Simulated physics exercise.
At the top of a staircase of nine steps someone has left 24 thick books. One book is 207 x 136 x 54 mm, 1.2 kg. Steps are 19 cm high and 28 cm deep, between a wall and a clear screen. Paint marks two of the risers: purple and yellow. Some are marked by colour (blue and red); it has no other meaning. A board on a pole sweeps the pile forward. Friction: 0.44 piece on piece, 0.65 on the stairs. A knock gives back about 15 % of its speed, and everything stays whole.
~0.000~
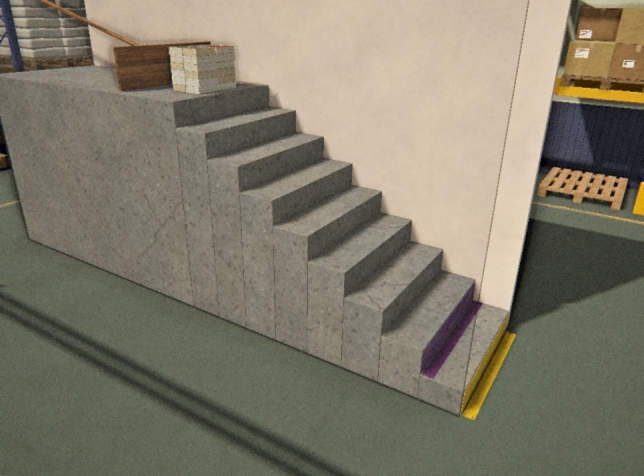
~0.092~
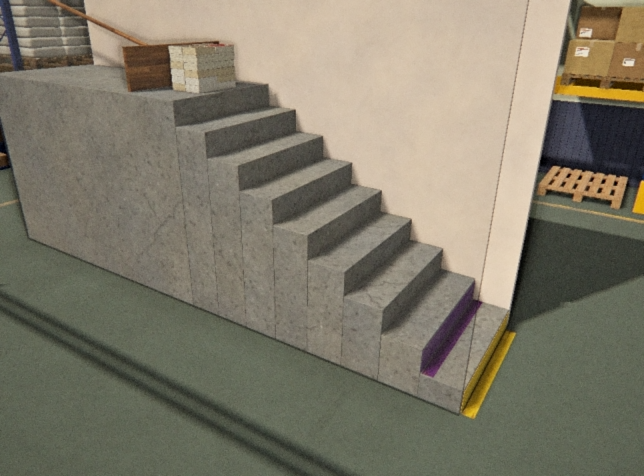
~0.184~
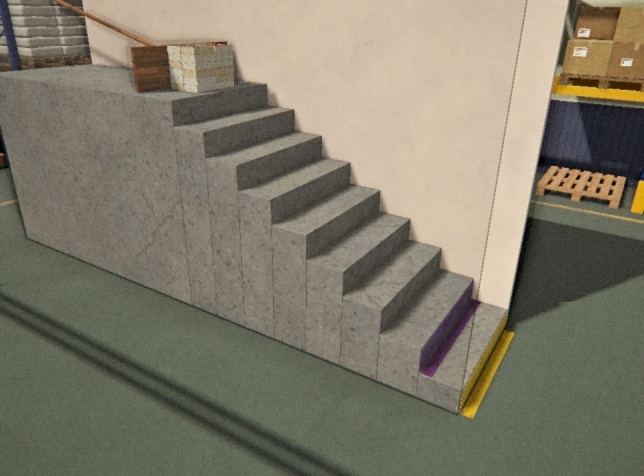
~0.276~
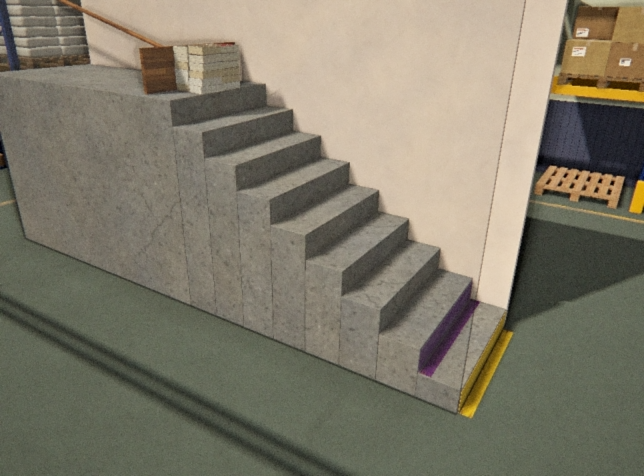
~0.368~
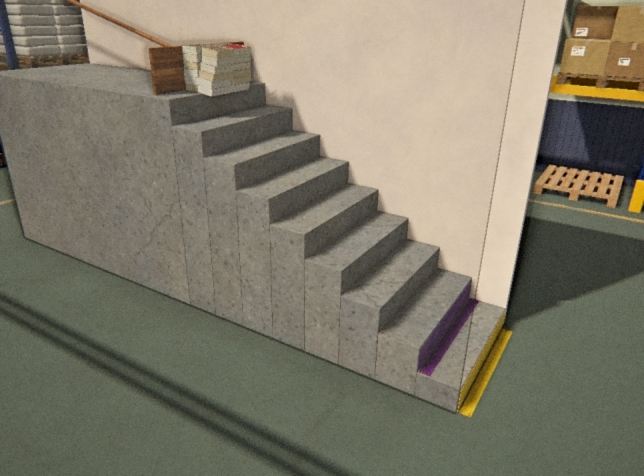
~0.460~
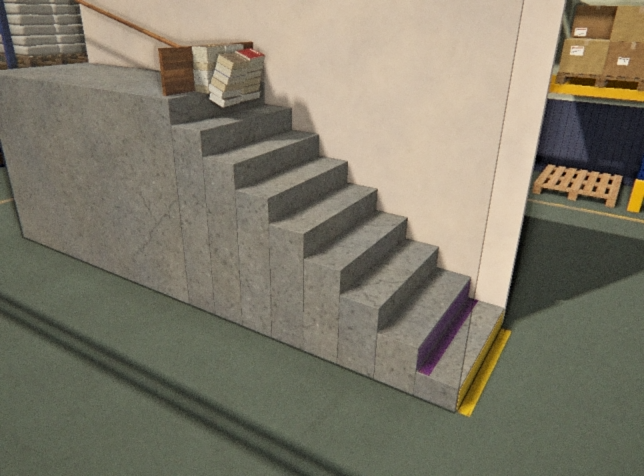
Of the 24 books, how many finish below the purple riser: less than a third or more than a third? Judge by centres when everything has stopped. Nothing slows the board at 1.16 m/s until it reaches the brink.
Fewer than one in three of them.
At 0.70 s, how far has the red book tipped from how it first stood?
About 70°.
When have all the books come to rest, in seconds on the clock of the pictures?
Around 2.5 s.
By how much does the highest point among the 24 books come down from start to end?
Roughly 46 cm.
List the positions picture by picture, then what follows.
In the first frame (each place is the centre of the face we see best), board (116, 56) 60 cm from the edge; purple riser, near end, (433, 369); yellow riser, near end, (473, 409); red book (226, 50); blue book (207, 67); all in place.
In the second frame, board (125, 56) 50 cm from the edge; red book (225, 49).
In the third frame, board (133, 57) 39 cm from the edge; red book (224, 49).
In the fourth frame, board (141, 58) 28 cm from the edge; blue book (213, 67) moved 9 cm; red book (230, 49) moved 8 cm; steepest lean 3°, the book at (212, 50); 24 have shifted.
In the fifth frame, board (151, 58) 18 cm from the edge; blue book (224, 69) tilted 8°; red book (243, 52) tilted 7°; steepest lean 8°, the book at (221, 91); 24 have shifted.
In the sixth frame, board (160, 58) 7 cm from the edge; purple riser, near end, (429, 366); yellow riser, near end, (469, 406); red book (257, 60) tilted 20°, 49 mm lower; blue book (237, 80) tilted 22°, 6 cm lower; steepest lean 22°, the book at (241, 65); 24 have shifted.
By 0.70 s, none of the 24 books below the purple riser, 24 disturbed; red book tilted 67°, 36 cm lower; blue book tilted 55°, 35 cm lower.
By 1.18 s, none of the 24 books below the purple riser, 24 disturbed; red book on its side; blue book tilted 36°, 87 cm lower.
When it is over (2.8 s), 1 of the 24 books below the purple riser; red book upside down; blue book 91 cm lower. That is 4 per cent. In pixels of the last frame, middles, red book near (448, 284), blue book near (334, 205).
